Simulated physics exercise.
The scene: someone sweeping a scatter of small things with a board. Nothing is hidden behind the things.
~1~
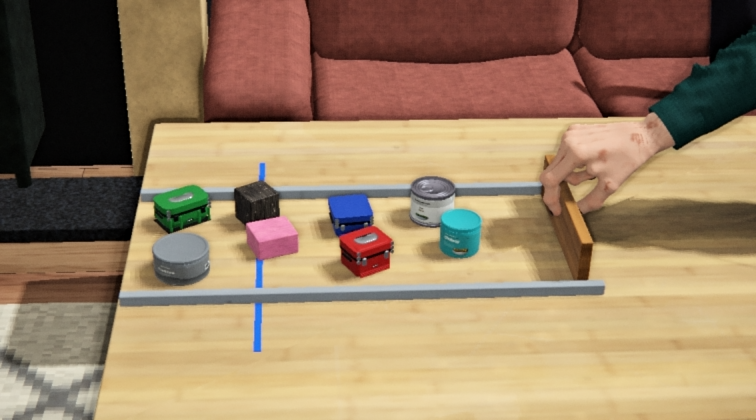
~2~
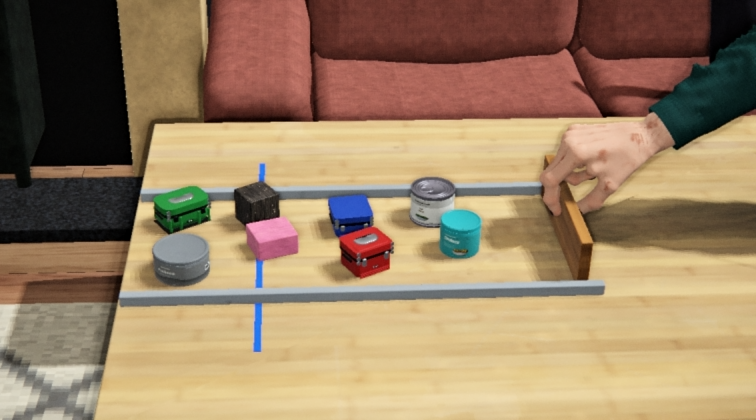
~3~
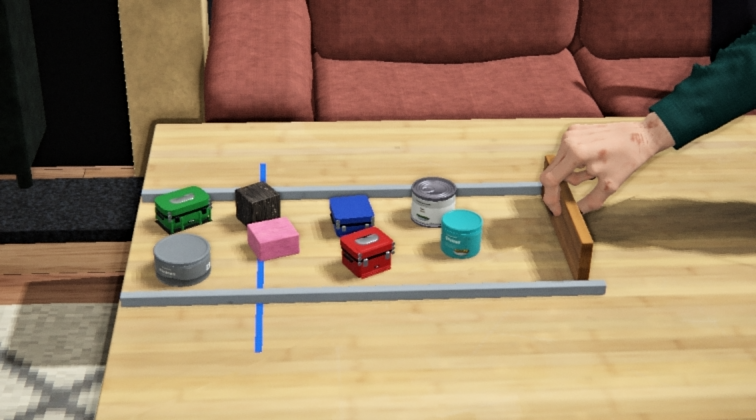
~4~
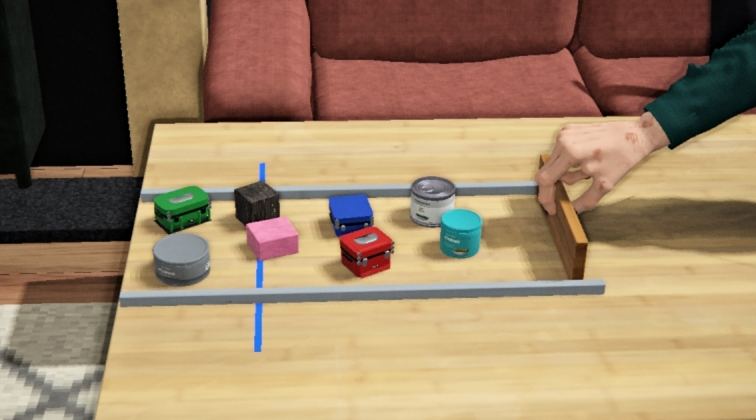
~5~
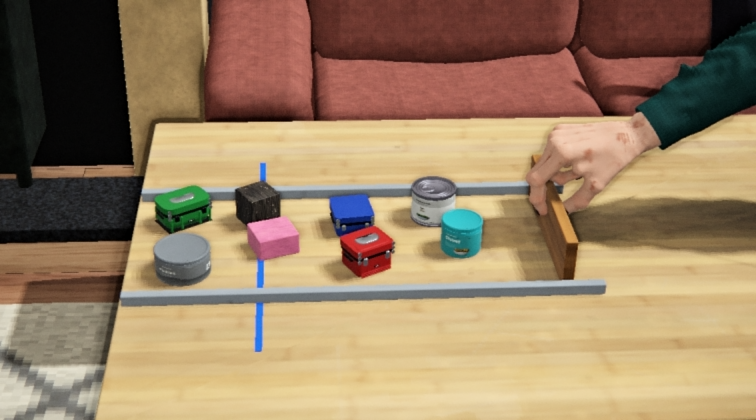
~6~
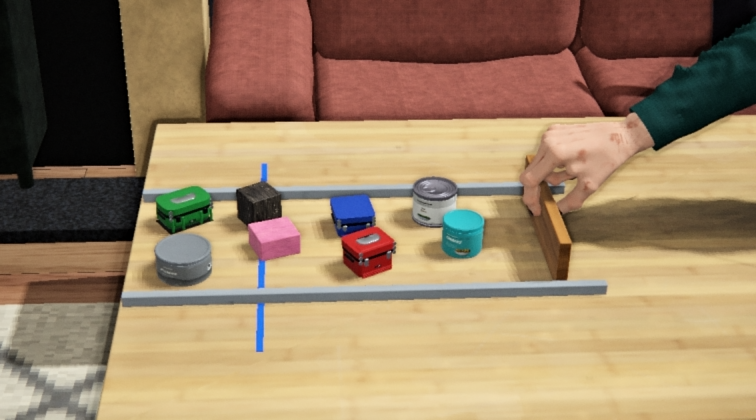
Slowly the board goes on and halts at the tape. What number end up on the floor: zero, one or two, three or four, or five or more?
In the end the number that fall off is zero.
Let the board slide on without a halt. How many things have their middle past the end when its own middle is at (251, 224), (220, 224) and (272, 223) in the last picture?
Place by place, 0, 1 and 0.
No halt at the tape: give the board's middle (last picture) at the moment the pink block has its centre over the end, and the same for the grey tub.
Its middle is around (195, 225) and around (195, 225).
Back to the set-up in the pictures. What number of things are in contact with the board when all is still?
The number is 3.
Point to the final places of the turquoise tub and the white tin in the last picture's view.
First (242, 238), then (241, 204).
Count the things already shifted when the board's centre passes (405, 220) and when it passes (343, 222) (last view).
4 and 5.
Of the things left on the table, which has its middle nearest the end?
That is the green case.
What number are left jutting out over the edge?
1 of them.
Soon after, none off yet; green case at rest near (184, 210); grey tub at rest near (184, 260); black block at rest near (259, 206).
In the end, the number that fall off is zero.
